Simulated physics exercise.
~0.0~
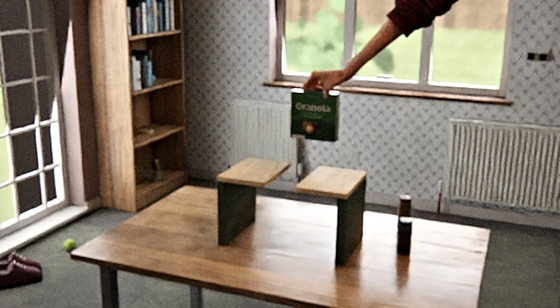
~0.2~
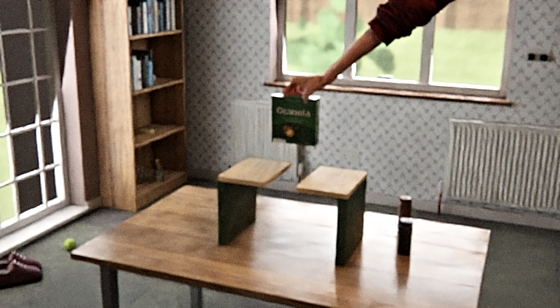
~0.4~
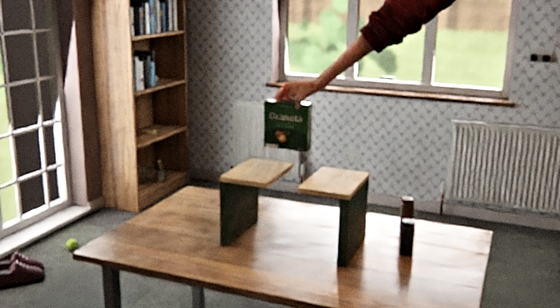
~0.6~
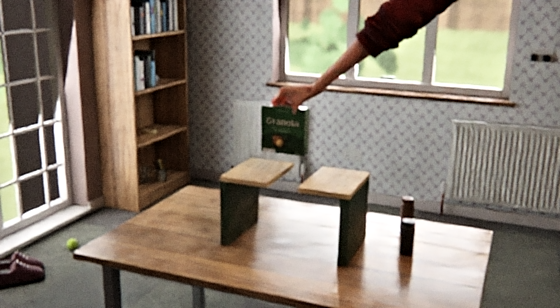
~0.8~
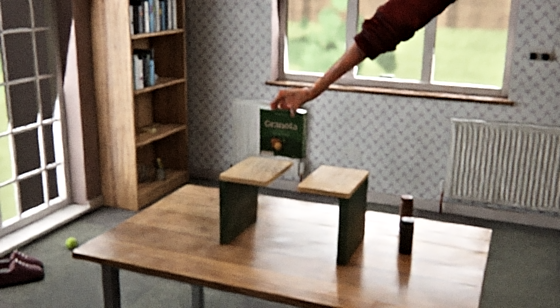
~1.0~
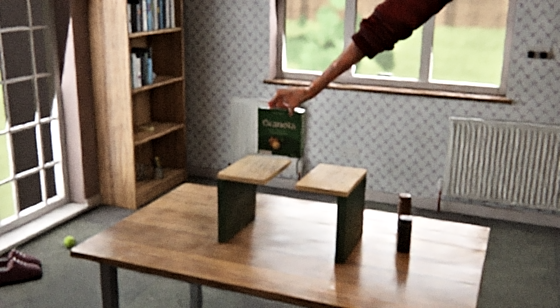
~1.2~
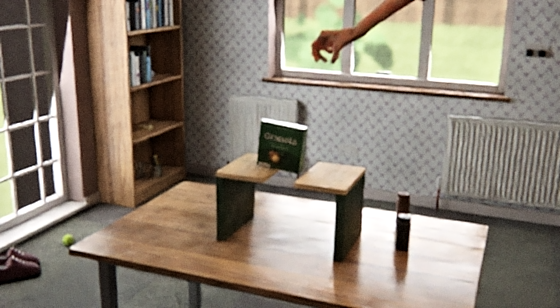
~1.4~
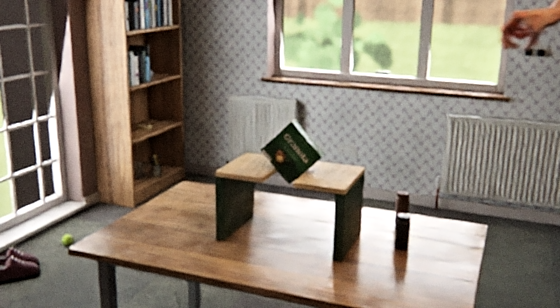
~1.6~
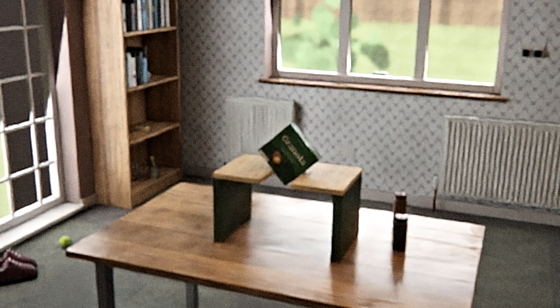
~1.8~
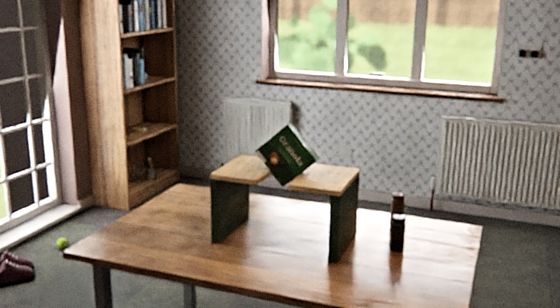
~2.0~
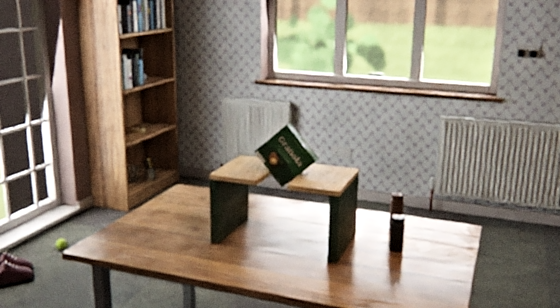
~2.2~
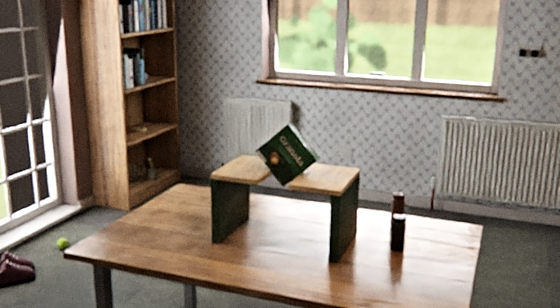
At the start, a hand reaches in from the upper right, holding a green packet upright above two wooden-topped supports on a table, with a small dark shaker stack standing to the right. The hand moves the packet slightly left and lowers it toward the narrow gap between the supports. It lets go and draws back to the right, leaving the packet upright for a moment. The packet then tips over to the right and drops a little at the gap. It ends lodged there, leaning at a tilt on top of the supports, while the shakers stay in place.
